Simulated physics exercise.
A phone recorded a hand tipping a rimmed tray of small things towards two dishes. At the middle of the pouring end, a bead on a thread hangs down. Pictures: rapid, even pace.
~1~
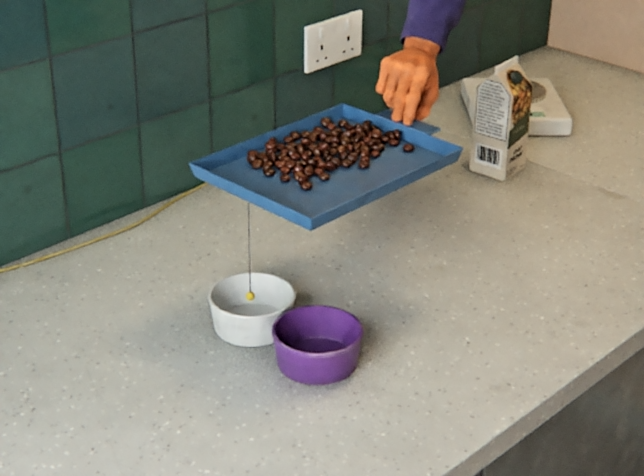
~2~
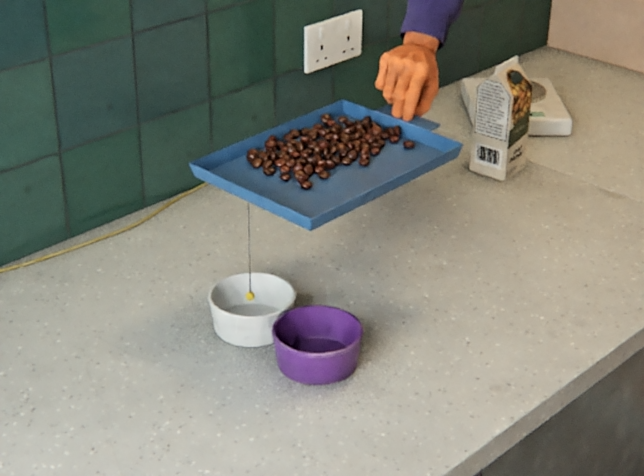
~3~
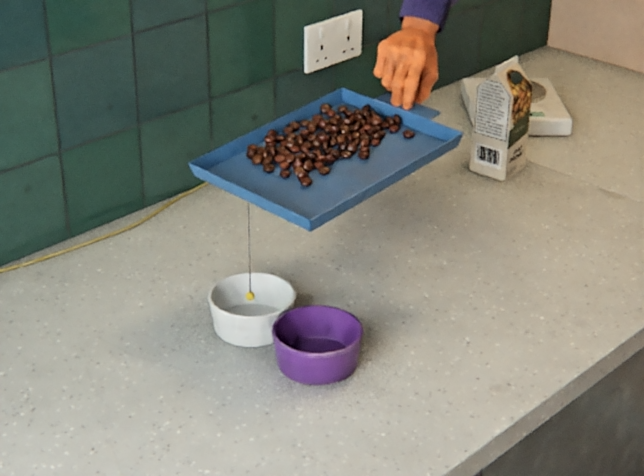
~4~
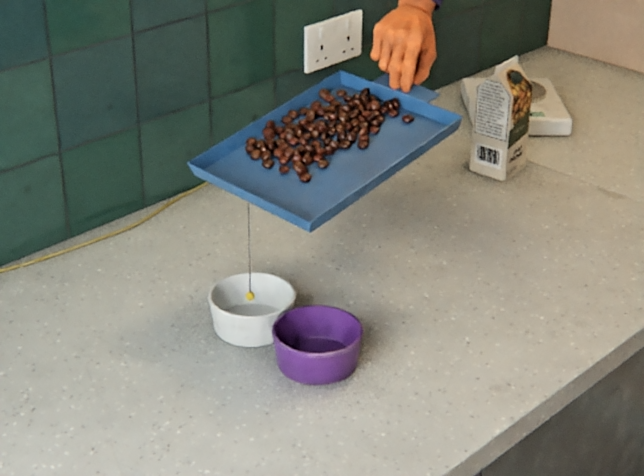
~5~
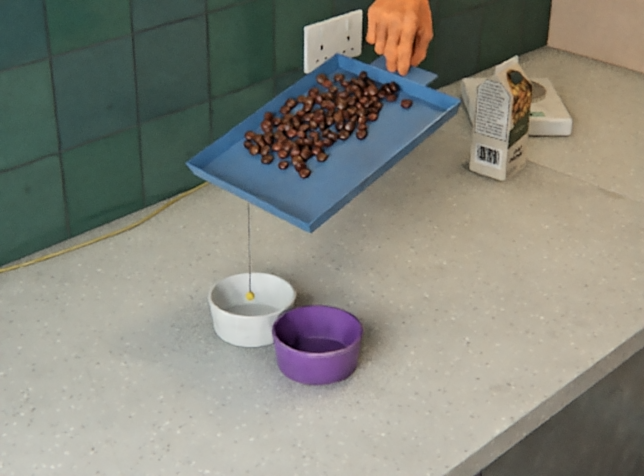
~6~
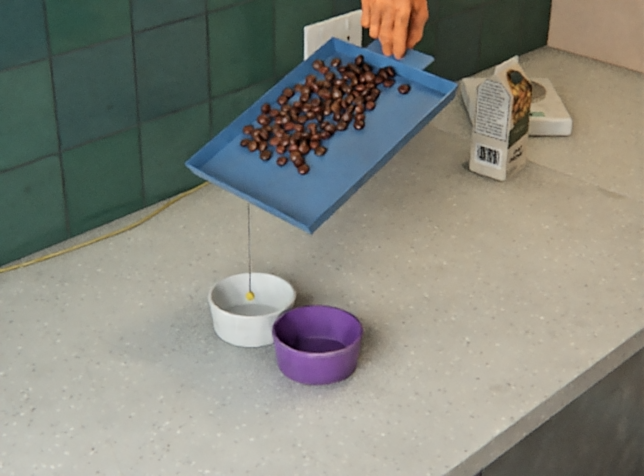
A hand raises the handle end of a blue tray of brown drops above two dishes.
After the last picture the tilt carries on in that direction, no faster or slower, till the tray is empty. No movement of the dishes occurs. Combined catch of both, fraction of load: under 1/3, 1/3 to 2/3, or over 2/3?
Under 1/3.
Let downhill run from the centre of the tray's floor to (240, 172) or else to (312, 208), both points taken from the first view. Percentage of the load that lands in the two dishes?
The first try gives close to 10 per cent, the second close to 50 per cent.
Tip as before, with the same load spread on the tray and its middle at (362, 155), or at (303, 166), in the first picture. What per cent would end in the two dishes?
About 0 % and 0 %.
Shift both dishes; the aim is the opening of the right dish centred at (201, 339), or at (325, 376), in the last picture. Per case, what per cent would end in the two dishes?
Roughly 40% the first time and 50% the second time.
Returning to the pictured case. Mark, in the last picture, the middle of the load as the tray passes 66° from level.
Somewhere about pixel (245, 186).
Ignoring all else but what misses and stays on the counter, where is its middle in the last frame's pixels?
Close to (193, 389).
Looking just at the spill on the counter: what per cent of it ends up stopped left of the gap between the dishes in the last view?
That's about 90 per cent of the spill.
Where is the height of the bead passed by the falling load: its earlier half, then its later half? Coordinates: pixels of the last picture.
Earlier half at (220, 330), later half at (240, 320).
Shortly afterwards, tray tipped steeply; the bulk on the tray; a little in the air.
Next, tray tipped past a quarter turn; near a quarter on the tray; near two thirds outside both; a little in the air.
Some moments later, tray tipped past a quarter turn; only a few in the right dish; all but a few outside both.
In the end, tray tipped past a quarter turn; only a few in the right dish; none at all in the left dish; all but a few outside both.
